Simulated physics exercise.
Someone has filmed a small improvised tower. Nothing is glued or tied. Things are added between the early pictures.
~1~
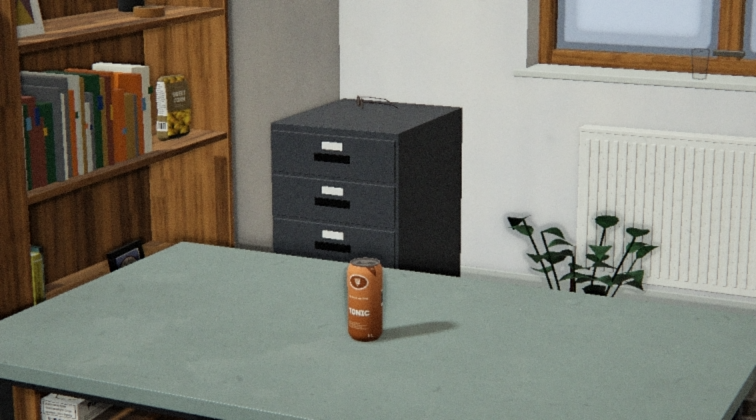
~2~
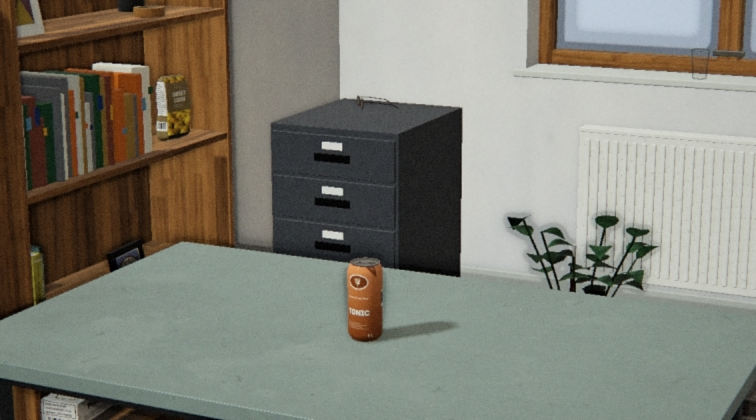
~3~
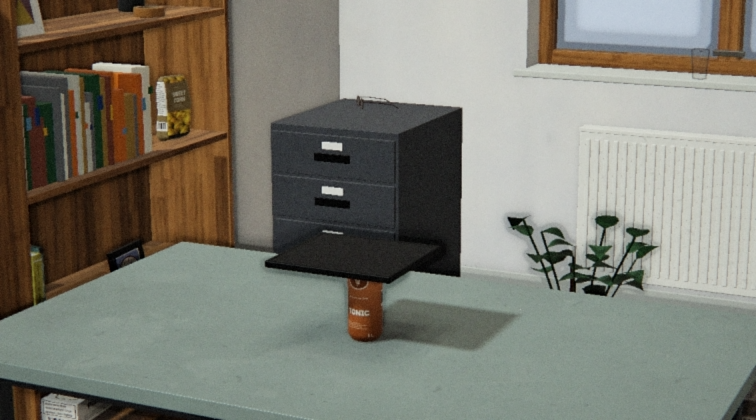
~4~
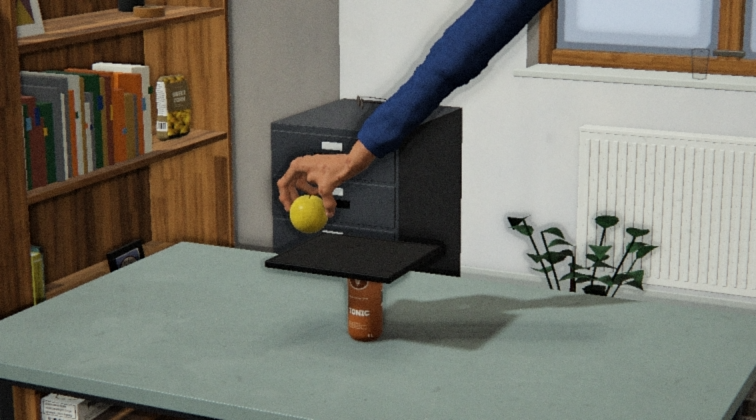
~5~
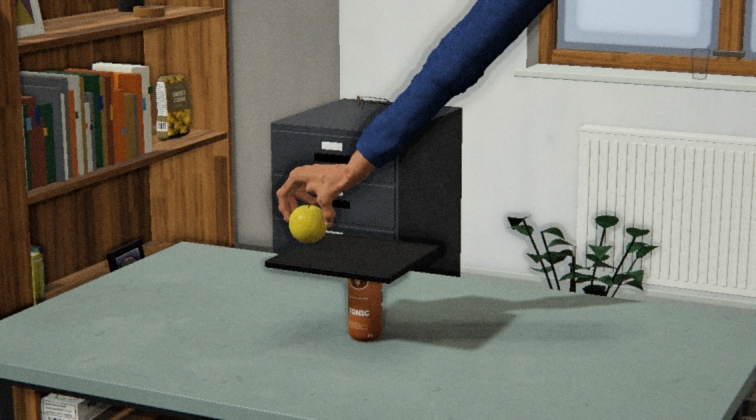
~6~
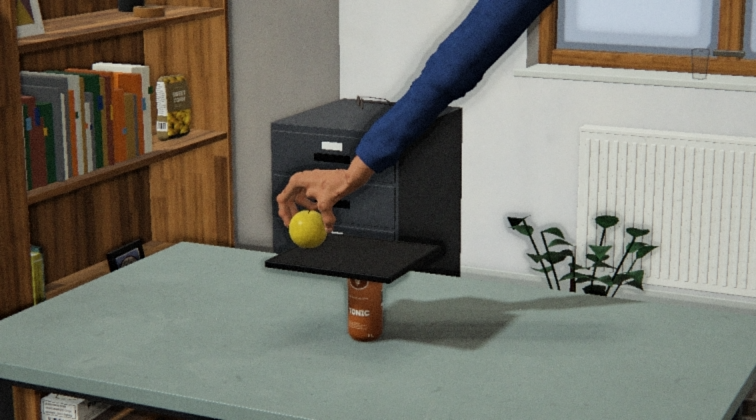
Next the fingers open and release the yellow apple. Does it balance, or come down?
It loses its balance.
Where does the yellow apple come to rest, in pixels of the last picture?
At about (295, 310).
Then, 0.30 s past the last view, yellow apple now fallen; black lid rocked 48° from its first pose.
Then, 0.50 s past the last view, black lid on its side.
Then, 0.80 s past the last view, black lid now fallen.
Finally, fallen, yellow apple and black lid; orange can still in place. Final places as the last picture's camera would see them, yellow apple near (295, 310). The stack comes apart.
